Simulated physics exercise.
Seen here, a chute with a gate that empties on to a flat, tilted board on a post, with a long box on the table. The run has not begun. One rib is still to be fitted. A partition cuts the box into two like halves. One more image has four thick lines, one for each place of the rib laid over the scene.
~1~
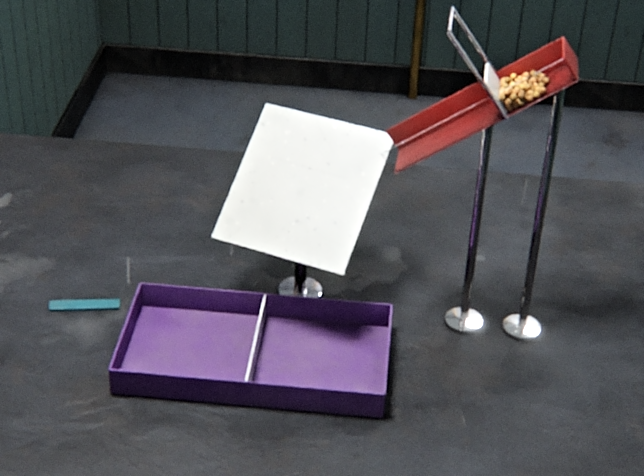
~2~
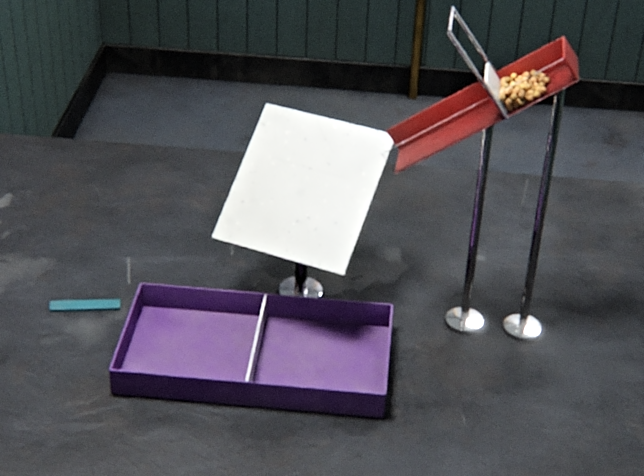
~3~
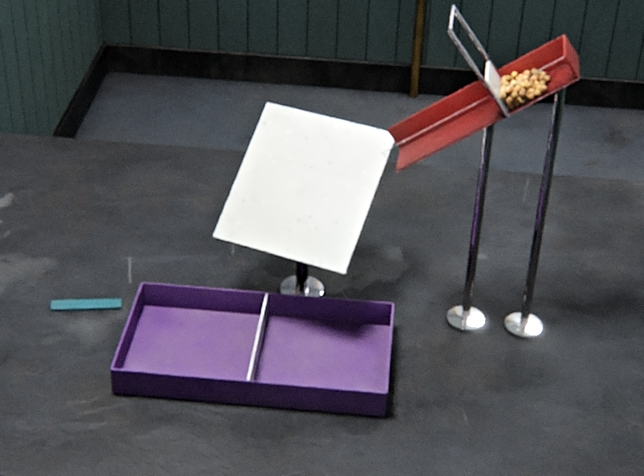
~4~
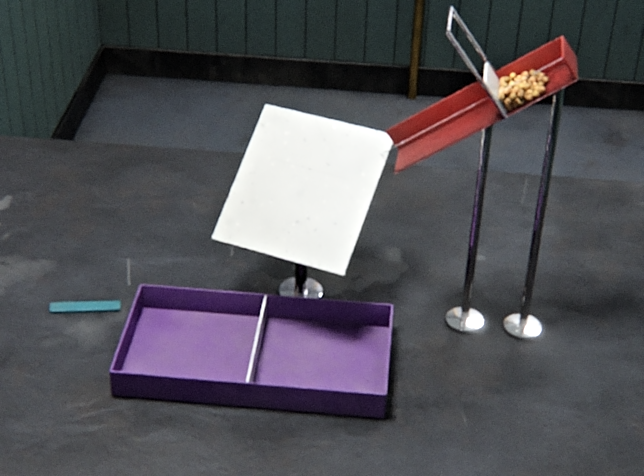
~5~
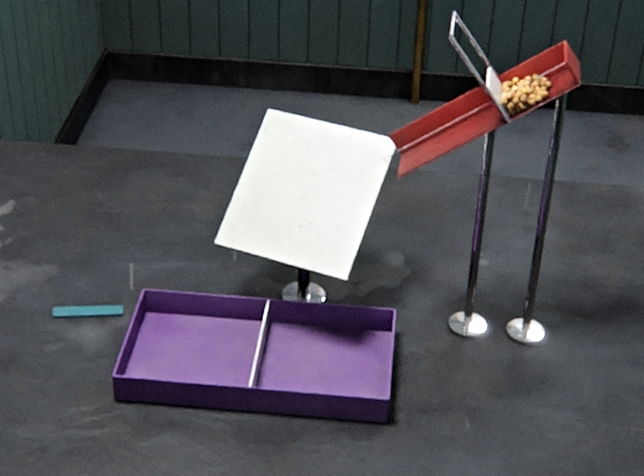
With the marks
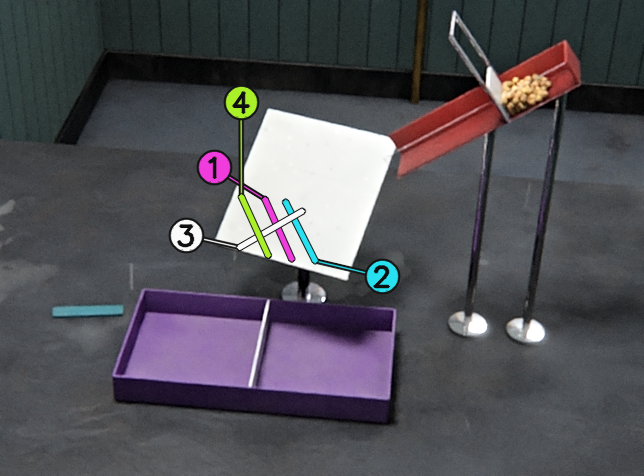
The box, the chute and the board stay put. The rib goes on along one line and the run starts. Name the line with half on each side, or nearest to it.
I would pick line 4.
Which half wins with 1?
The right half.
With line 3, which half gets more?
Left.
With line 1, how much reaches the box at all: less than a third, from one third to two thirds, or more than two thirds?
Line 1 gives more than two thirds.
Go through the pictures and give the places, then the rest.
Load behind the gate at (517, 90), round wooden beads; lip of the chute at (397, 162), sloping fairly steeply, in the first frame.
Middle of the board at (304, 186), tilted fairly steeply; middle of its low edge at (276, 256); of its high edge at (330, 119), in the second frame.
Front corners of the box at (111, 369) and (386, 393); front end of its middle wall at (248, 381); gate still shut at (490, 76), in the third frame.
Middle of the load at (517, 90); lip at (397, 162), in the fourth frame.
Middle of the load at (520, 94); lip at (400, 167), in the fifth frame.
On the marked copy, line 1 from (265, 199) to (291, 259); line 2 from (285, 202) to (315, 260); line 3 from (302, 211) to (239, 247); line 4 from (241, 196) to (268, 255).
With 1, of what is caught, a small part in the left half, nearly all in the right.
With 2, of what is caught, a small part in the left half, nearly all in the right.
With 3, of what is caught, most in the left half, about a quarter in the right.
With 4, of what is caught, about half in the left half, about half in the right.
